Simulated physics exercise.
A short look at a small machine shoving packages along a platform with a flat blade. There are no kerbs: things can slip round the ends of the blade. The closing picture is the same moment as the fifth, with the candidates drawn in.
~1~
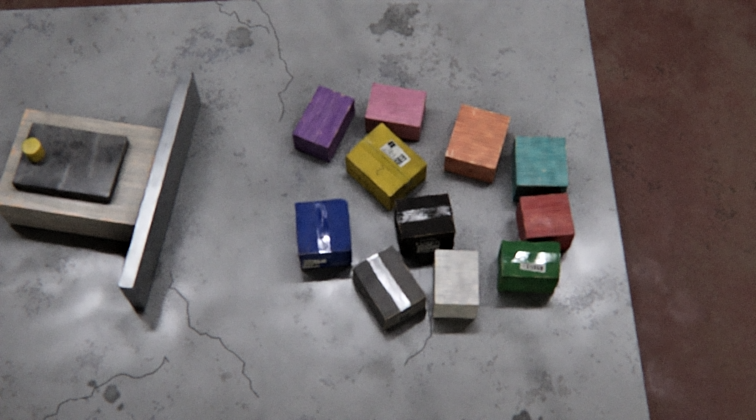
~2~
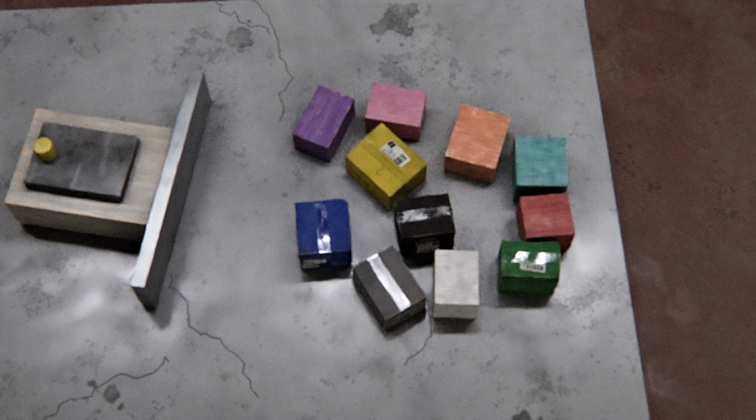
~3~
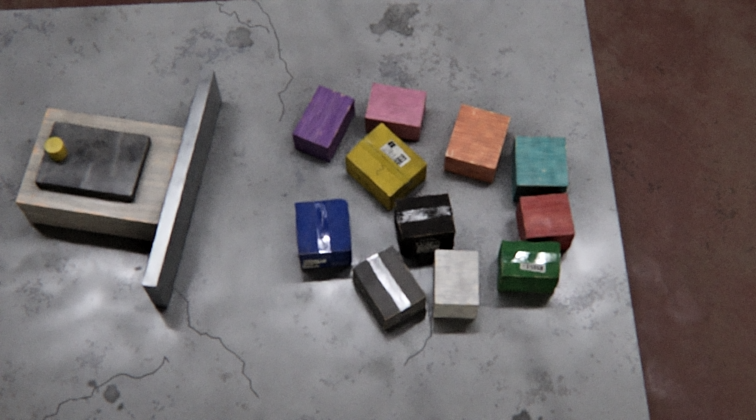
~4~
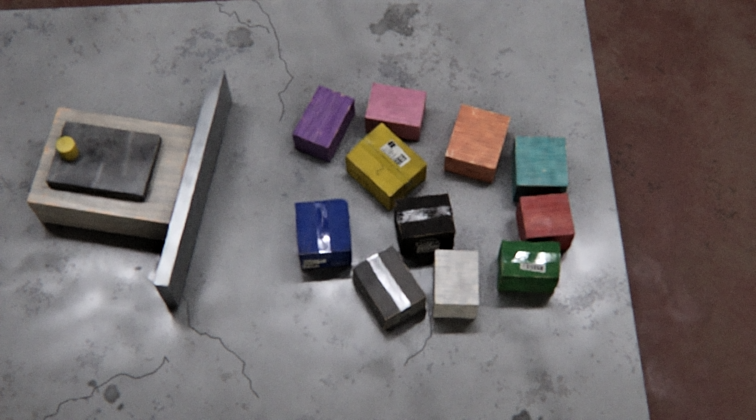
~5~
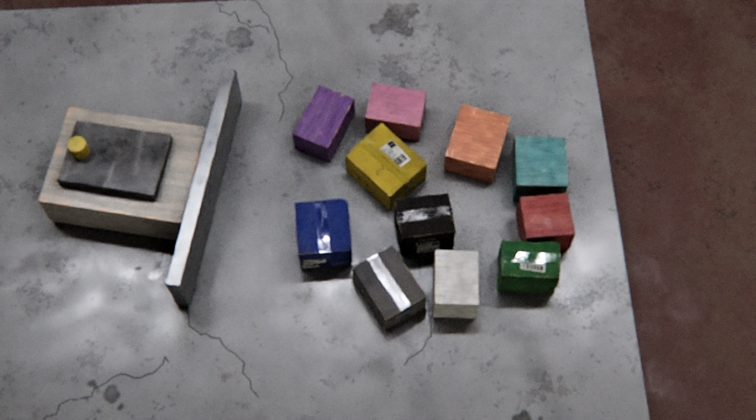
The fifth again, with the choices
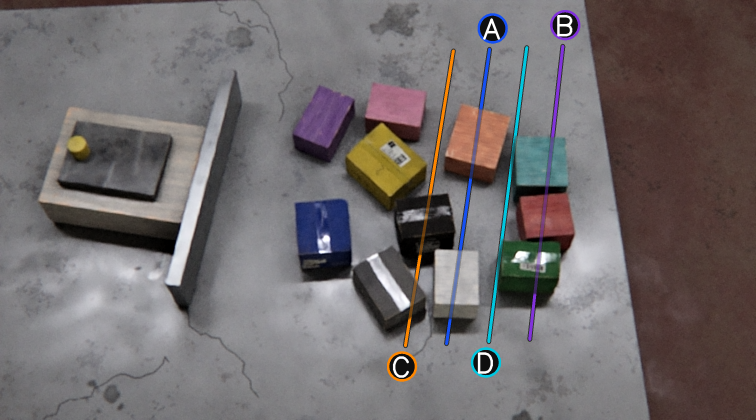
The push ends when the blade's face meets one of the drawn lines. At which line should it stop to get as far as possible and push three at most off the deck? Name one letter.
As far as mark D.
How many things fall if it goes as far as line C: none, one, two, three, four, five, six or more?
In all, none.
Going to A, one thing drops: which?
The turquoise crate.
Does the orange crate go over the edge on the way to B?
By then, yes.
On the marked copy, A at (470, 188); B at (548, 184); C at (431, 189); D at (509, 186).
Taking D. A third of the way, robot (233, 155); pink crate (405, 112); purple crate (355, 122).
Two thirds of the way, robot (345, 150); turquoise crate (586, 182); red crate (555, 228).
When it is over, robot (428, 146); turquoise crate over the edge; red crate over the edge; two fallen.
As for the rest, A is within the limit but short; B drops five; C is within the limit but short.
